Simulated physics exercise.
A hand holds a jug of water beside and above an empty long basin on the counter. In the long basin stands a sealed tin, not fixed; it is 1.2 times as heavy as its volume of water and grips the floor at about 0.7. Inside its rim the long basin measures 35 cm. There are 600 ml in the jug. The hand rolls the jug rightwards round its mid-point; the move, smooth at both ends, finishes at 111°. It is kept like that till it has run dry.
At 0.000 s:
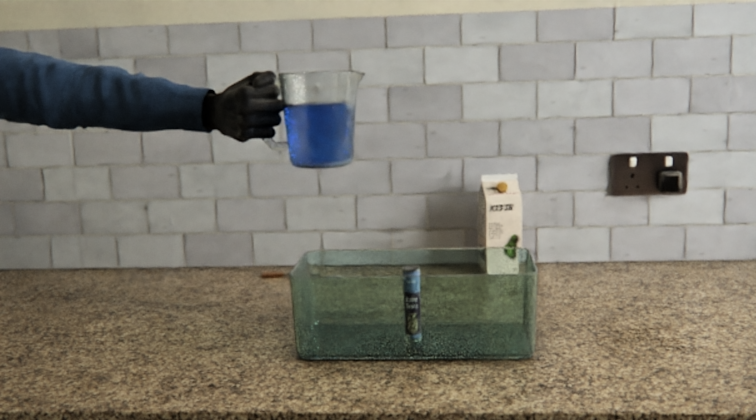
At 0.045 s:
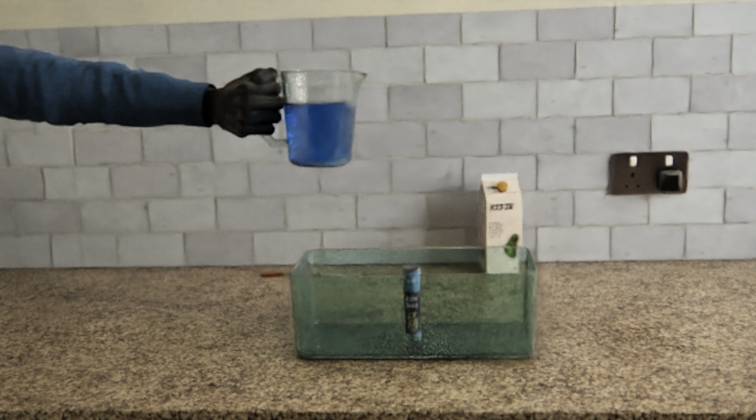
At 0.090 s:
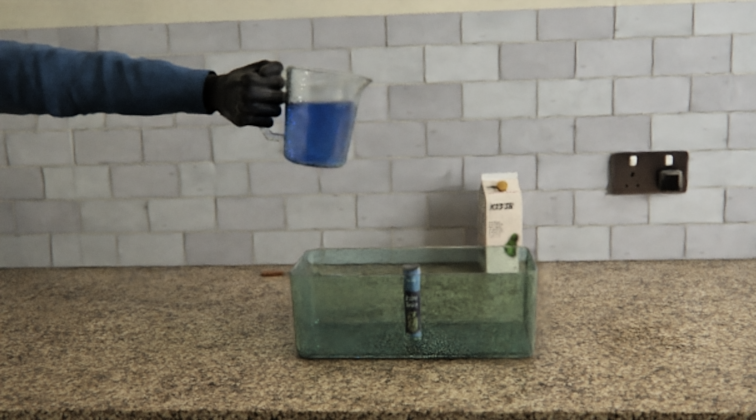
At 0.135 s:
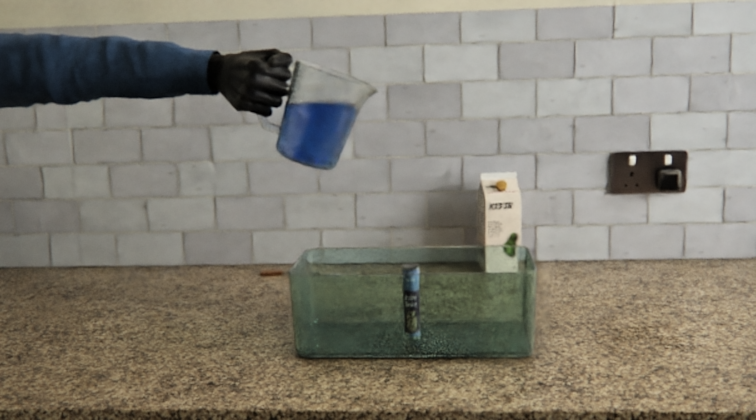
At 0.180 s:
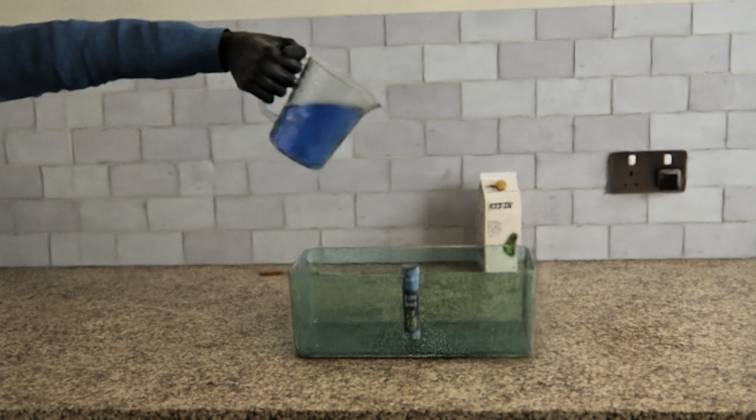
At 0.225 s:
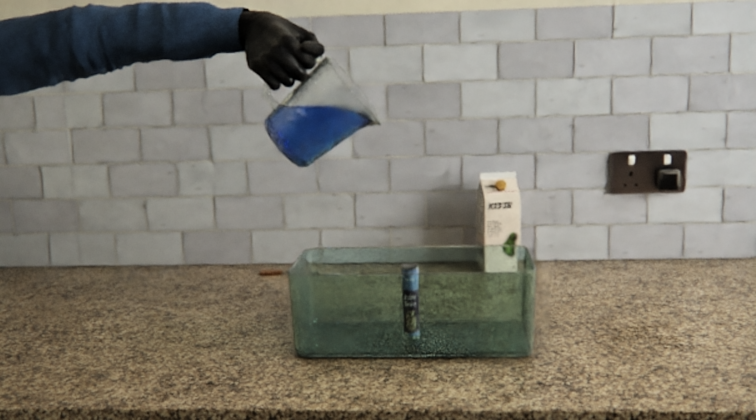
To begin with, a black-gloved hand holds a glass jug of blue liquid upright above a long, clear basin on a speckled counter, with a tin and a carton also in view. The hand slowly tilts the jug rightwards, then leans it over steeply, the liquid shifting towards its lowered rim.
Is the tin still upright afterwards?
The tin keeps standing.
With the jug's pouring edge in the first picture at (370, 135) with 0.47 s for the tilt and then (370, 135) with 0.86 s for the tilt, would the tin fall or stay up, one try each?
First it goes over; then it goes over.
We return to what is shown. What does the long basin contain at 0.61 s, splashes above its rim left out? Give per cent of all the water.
About 64 per cent.
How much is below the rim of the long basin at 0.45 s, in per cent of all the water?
Some 7 per cent.
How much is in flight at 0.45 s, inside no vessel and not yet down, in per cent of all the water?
Some 42 per cent.
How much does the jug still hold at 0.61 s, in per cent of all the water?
About 10 per cent.
Then, 0.45 s in, the tilt is 110° and 51 per cent is still to pour; the tin stands where it began.
Then, 0.61 s in, the tilt is 111° and 10 per cent is still to pour; the tin stands where it began.
Then, 0.78 s in, the tilt is 111° and 1 per cent is still to pour; the tin stands where it began.
Then, 0.97 s in, the tilt is 111° and 0 per cent is still to pour; the tin stands where it began.
Finally, the tin stands where it began.
